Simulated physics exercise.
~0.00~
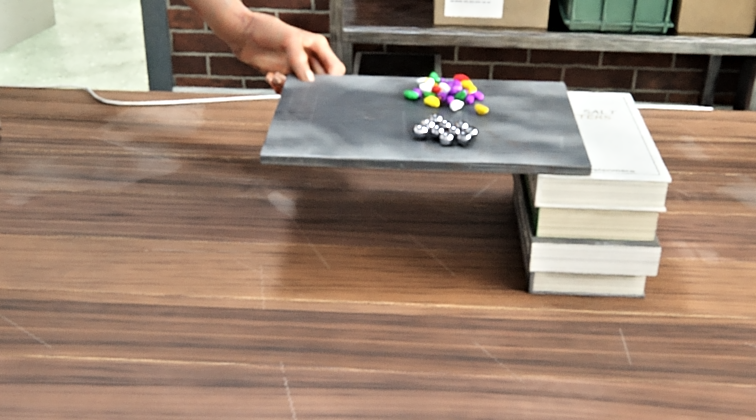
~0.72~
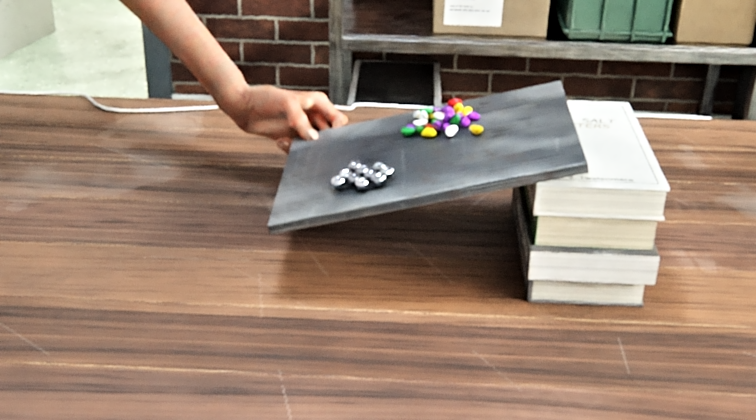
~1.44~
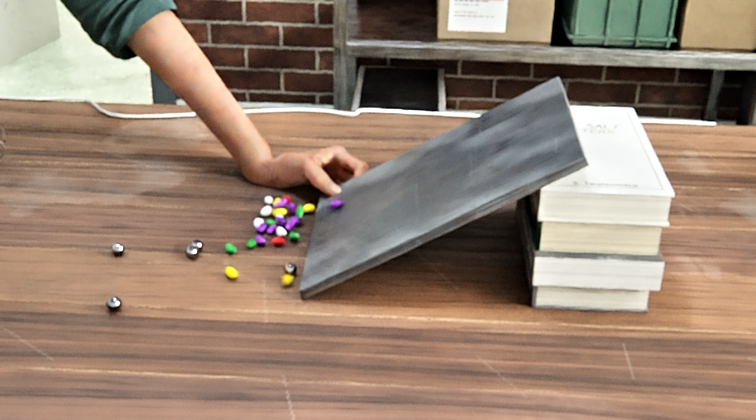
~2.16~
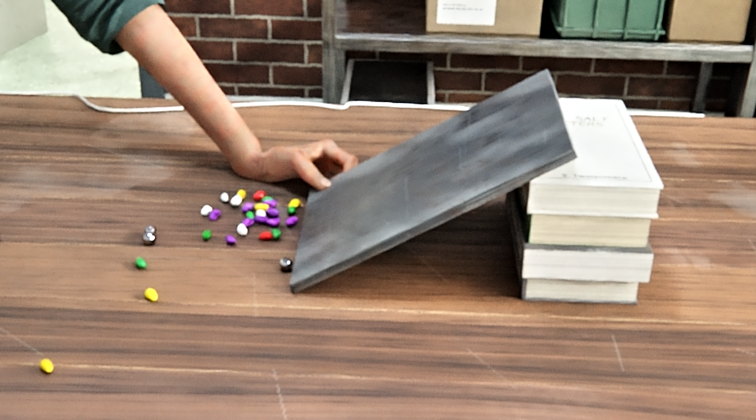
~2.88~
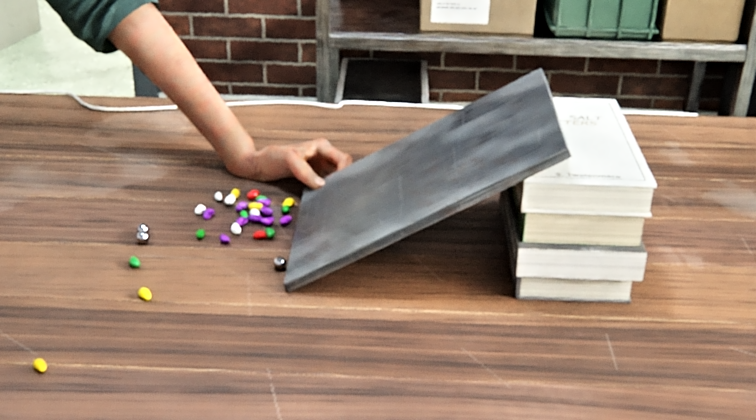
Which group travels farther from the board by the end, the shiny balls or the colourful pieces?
The shiny balls from the front of the board travel farther overall, with only a few still in view, while most of the colourful pieces stay clustered near its lowered edge.
The video shows a hand lowering the left end of a dark board propped on books, sending shiny dark and silver balls and then colourful pebble-like pieces down onto the wooden table, where most balls disappear from view and most colourful pieces stay near the board.
